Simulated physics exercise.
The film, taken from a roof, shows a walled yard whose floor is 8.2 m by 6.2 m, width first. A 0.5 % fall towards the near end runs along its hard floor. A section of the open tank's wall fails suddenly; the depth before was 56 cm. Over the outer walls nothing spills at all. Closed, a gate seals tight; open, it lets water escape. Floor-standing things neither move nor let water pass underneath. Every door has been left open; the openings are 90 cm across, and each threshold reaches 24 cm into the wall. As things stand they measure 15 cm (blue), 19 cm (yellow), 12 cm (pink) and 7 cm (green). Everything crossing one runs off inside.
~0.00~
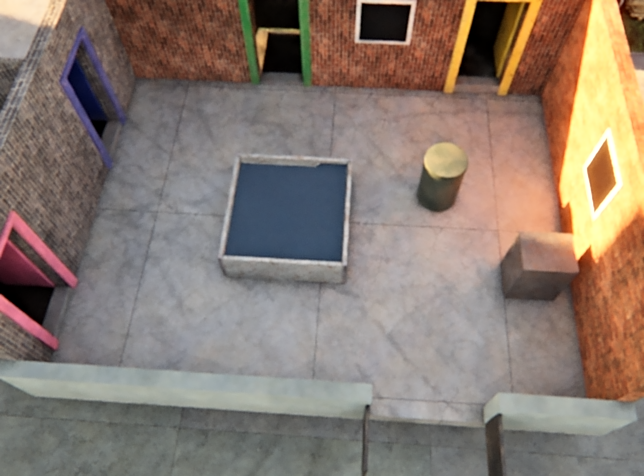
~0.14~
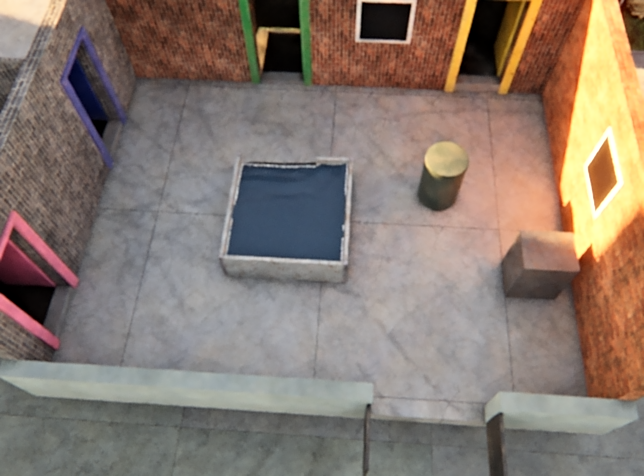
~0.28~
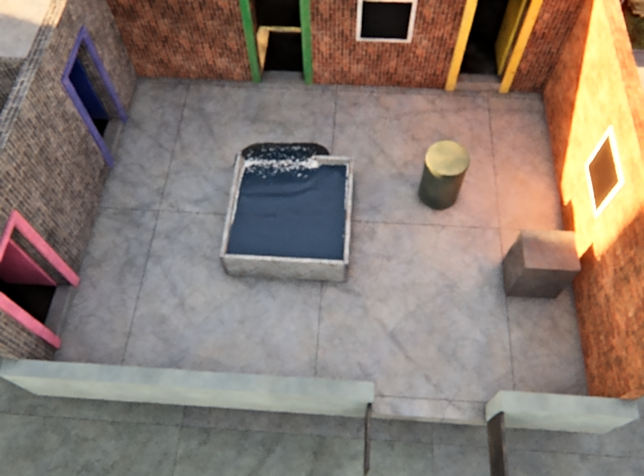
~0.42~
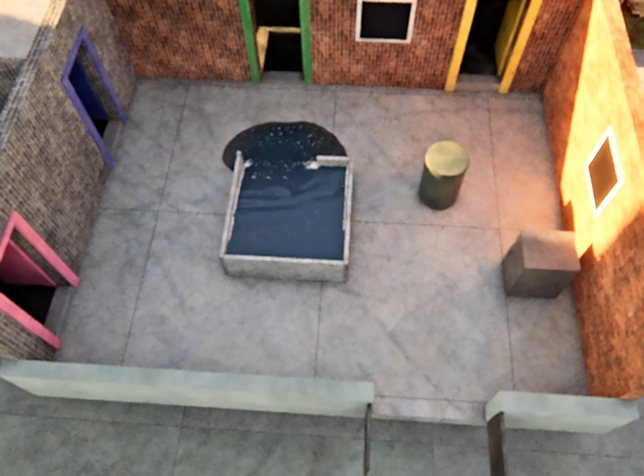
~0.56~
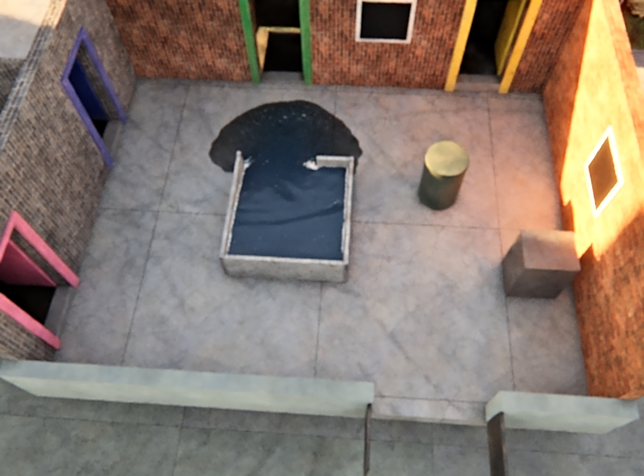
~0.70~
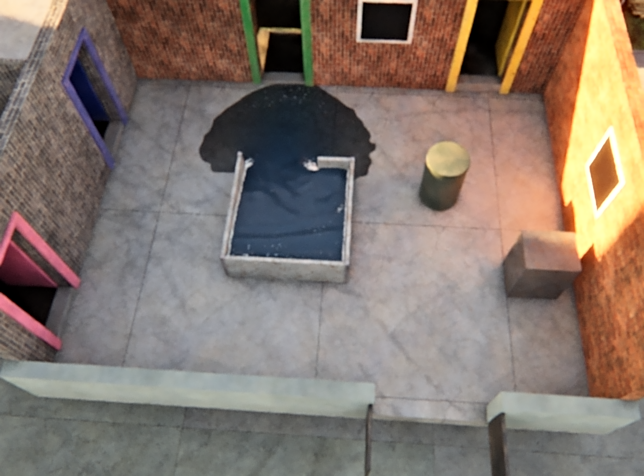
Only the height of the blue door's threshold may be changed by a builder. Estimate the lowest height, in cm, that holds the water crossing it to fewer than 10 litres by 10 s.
My estimate is 6.5 cm.
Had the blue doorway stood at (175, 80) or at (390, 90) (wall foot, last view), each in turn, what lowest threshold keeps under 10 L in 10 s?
About 13.5 cm for the first and 6.5 cm for the second.
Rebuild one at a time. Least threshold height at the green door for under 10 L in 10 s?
Door green, min height approx. 27 cm.
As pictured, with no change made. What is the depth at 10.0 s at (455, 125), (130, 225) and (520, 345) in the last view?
Approx. 2 / 3 / 1 cm.
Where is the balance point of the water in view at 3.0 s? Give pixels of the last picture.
Centre of mass: About (281, 158) px.
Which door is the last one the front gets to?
I'd say the pink one.
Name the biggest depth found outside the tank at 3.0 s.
Roughly 26 cm.
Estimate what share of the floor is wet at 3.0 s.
Wet: Close to 30 %.
After 1.4 s water covers 15 % of the floor, deepest (30 cm) near (266, 173); it has not reached the blue door.
After 3.0 s water covers 30 % of the floor, deepest (26 cm) near (138, 80); 7 cm at the blue door, 0 litres in over its 15 cm threshold.
After 10.0 s water covers 85 % of the floor, deepest (8 cm) near (50, 376); 5 cm at the blue door, 0 litres in over its 15 cm threshold.
At the blue door as built, the water arrived by 2.7 s and peaked near 9 cm at 4.2 s.
With a threshold of 6 cm, 13 litres would have come in within the 10 s; with 8 cm, 3 litres. So under 10 litres takes about 6.5 cm.
